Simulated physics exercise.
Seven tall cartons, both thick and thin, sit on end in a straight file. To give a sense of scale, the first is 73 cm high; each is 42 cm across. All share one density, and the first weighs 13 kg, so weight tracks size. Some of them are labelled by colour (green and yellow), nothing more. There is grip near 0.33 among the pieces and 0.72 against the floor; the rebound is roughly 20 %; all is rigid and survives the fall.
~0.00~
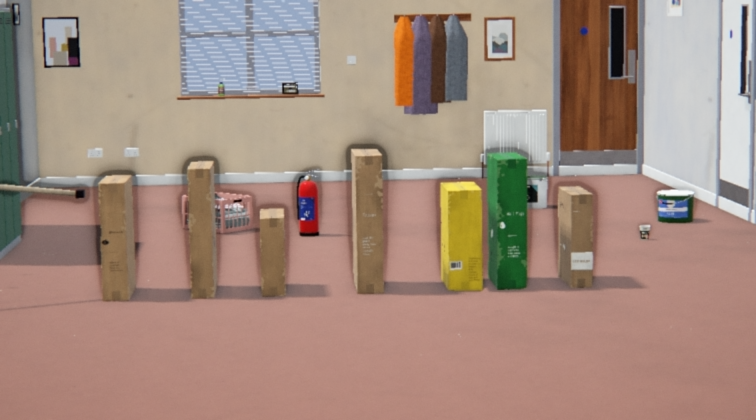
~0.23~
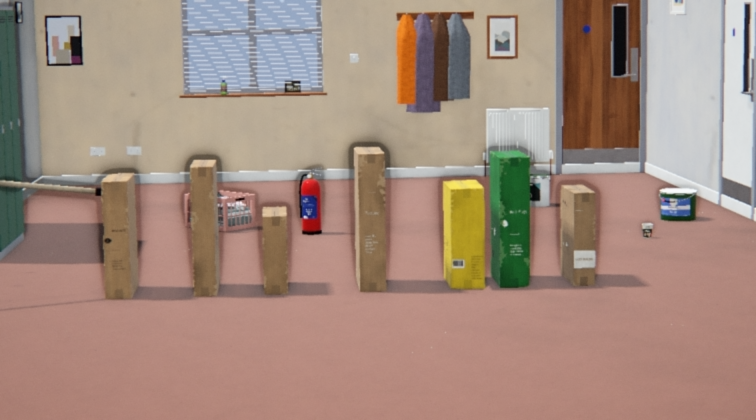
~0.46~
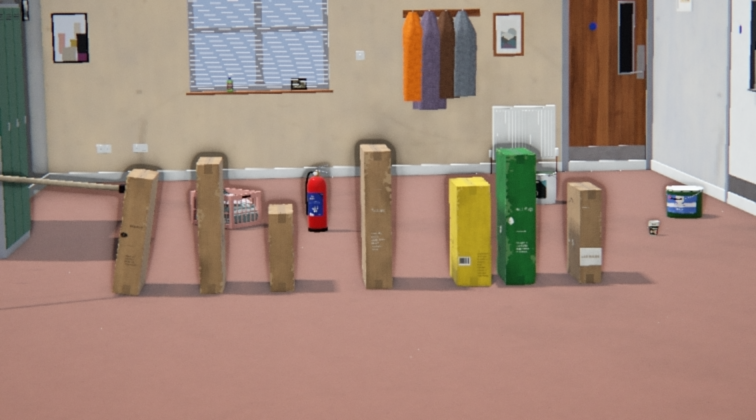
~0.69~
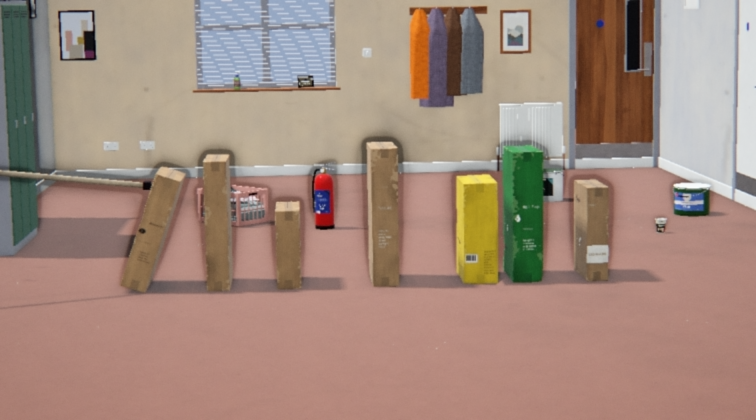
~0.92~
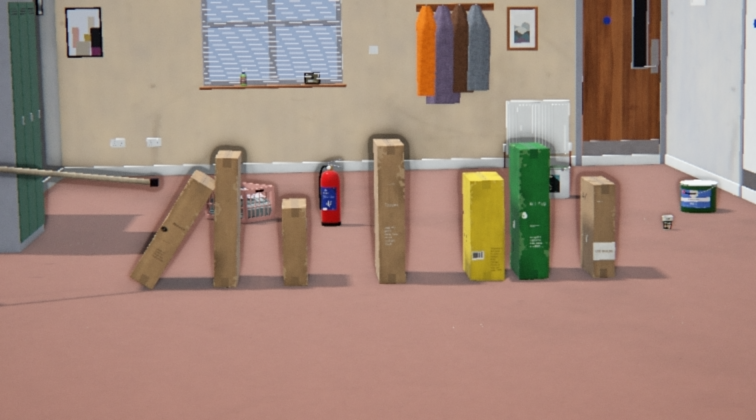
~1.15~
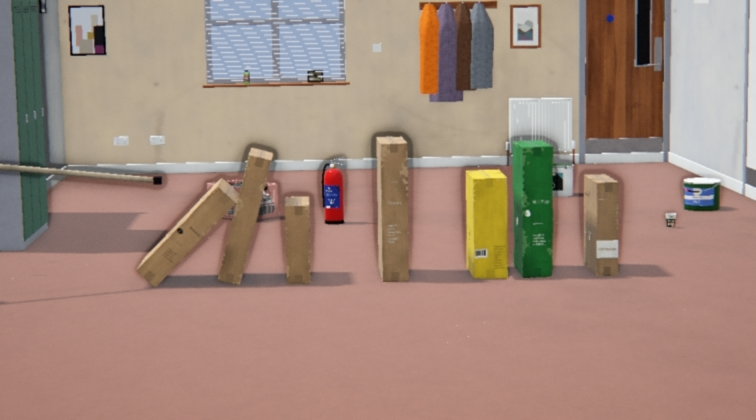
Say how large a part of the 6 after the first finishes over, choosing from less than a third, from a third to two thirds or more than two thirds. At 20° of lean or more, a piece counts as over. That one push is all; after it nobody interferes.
I would say between a third and two thirds.
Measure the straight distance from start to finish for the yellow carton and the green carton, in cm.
Estimate: Yellow near 10 cm, green near 0 cm.
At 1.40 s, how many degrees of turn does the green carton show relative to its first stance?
Something like 0°, give or take.
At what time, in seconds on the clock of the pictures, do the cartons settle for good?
Roughly 2.5 s.
By 1.40 s, 1 of the 6 other cartons over.
By 1.66 s, 2 of the 6 other cartons over.
When it is over (2.9 s), 3 of the 6 other cartons over; yellow carton tilted 9°; green carton unmoved. That is 50 per cent. Three left standing. In pixels of the last frame, middles, yellow carton near (494, 221), green carton near (533, 208).
